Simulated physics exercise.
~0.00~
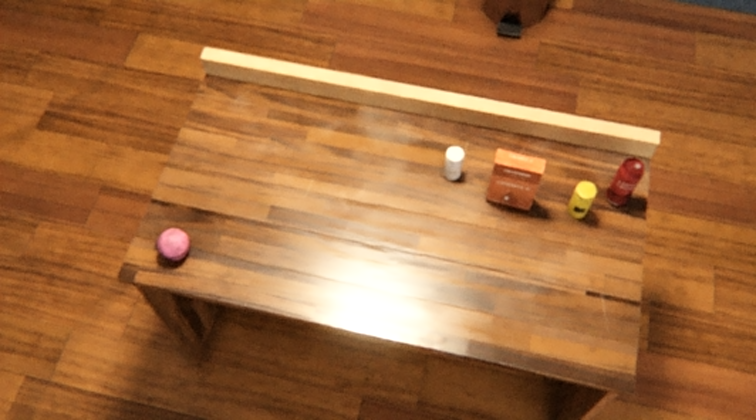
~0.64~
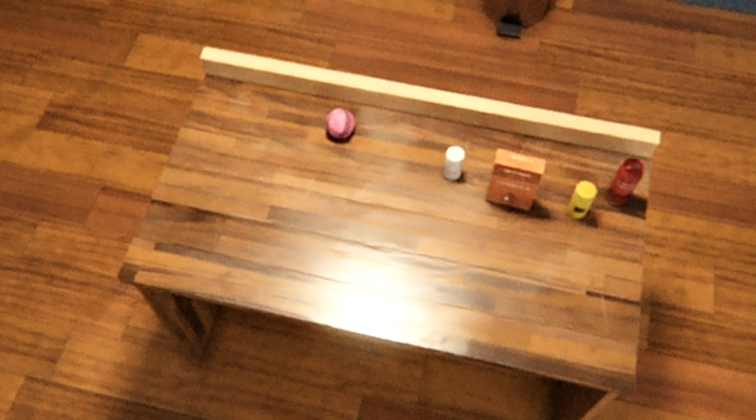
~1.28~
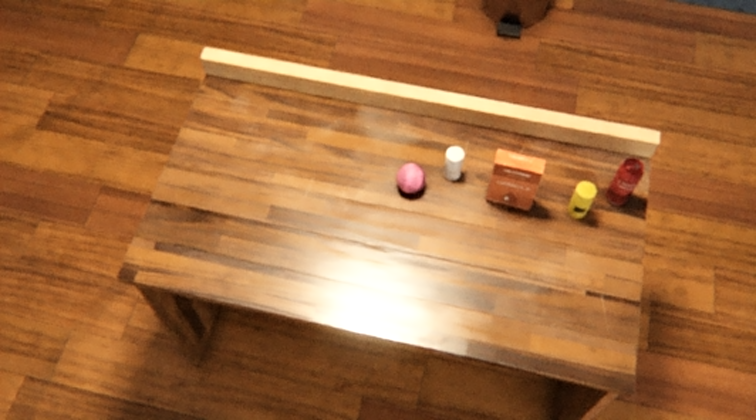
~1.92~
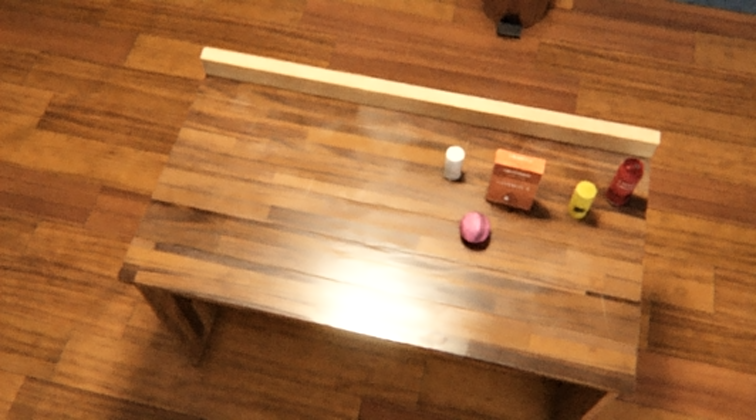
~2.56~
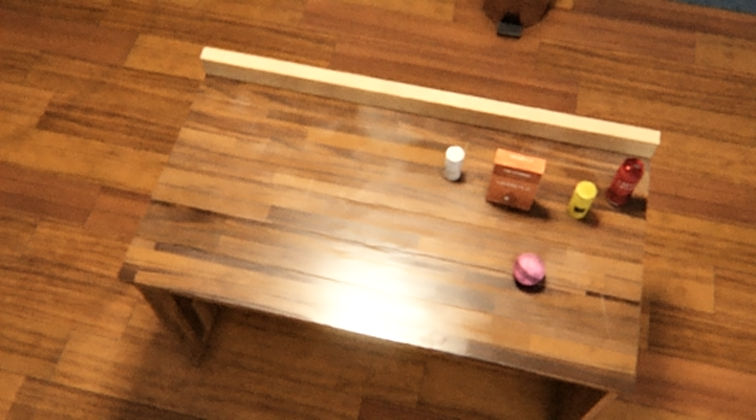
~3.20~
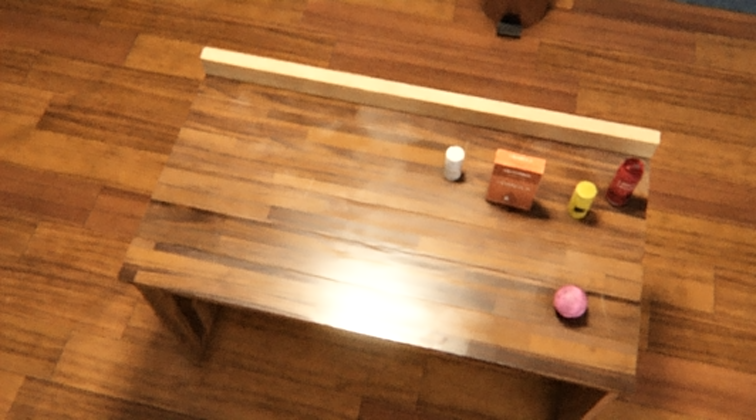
On a wooden table, a pink ball rebounds off the far rail and rolls near-right.
